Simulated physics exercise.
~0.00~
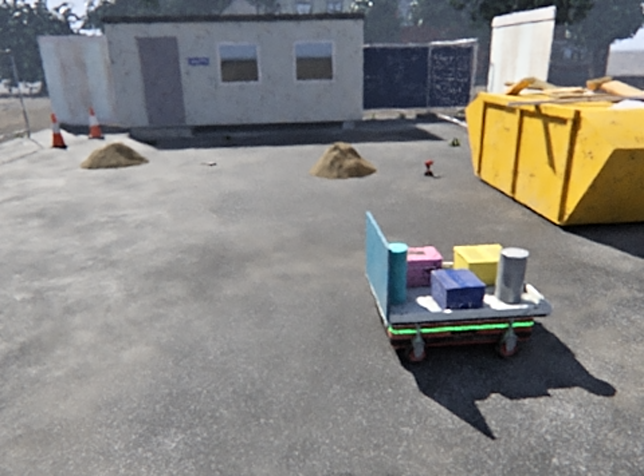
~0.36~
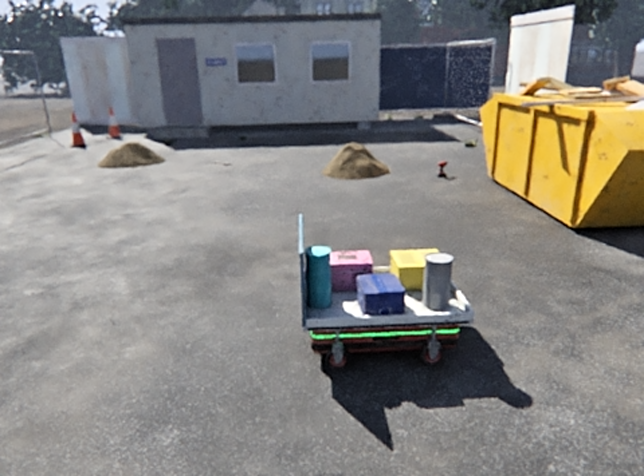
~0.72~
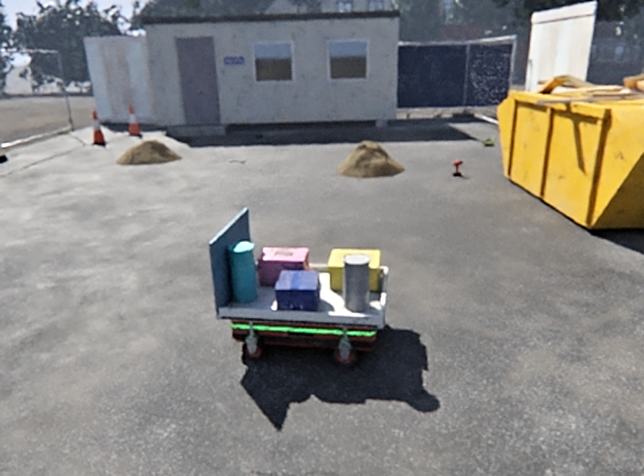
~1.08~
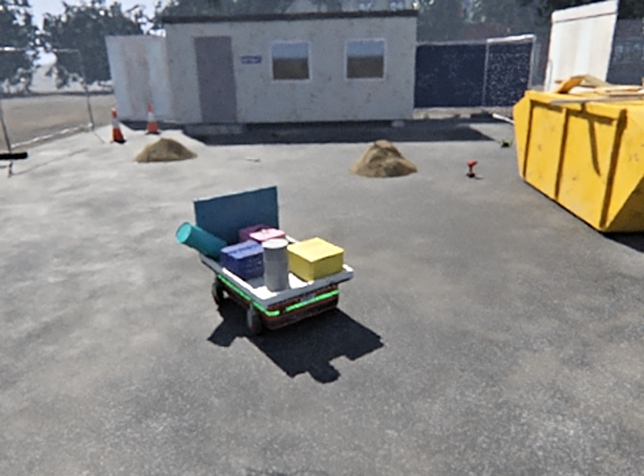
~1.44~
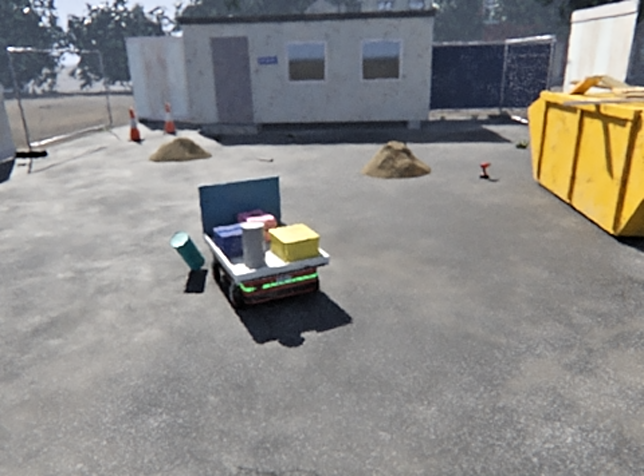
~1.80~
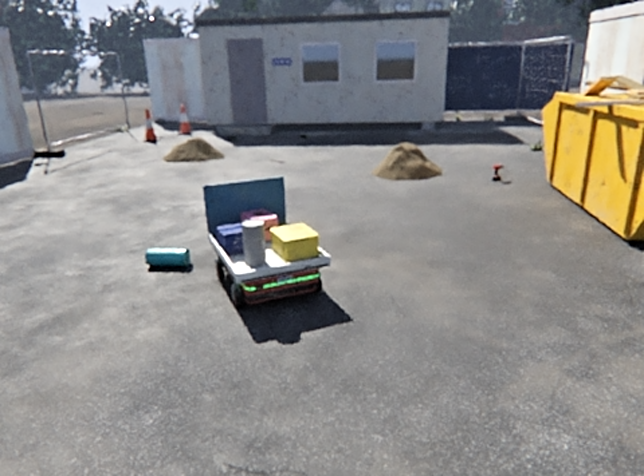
A loaded robot cart rolls left, turns and stops after its turquoise canister falls off.
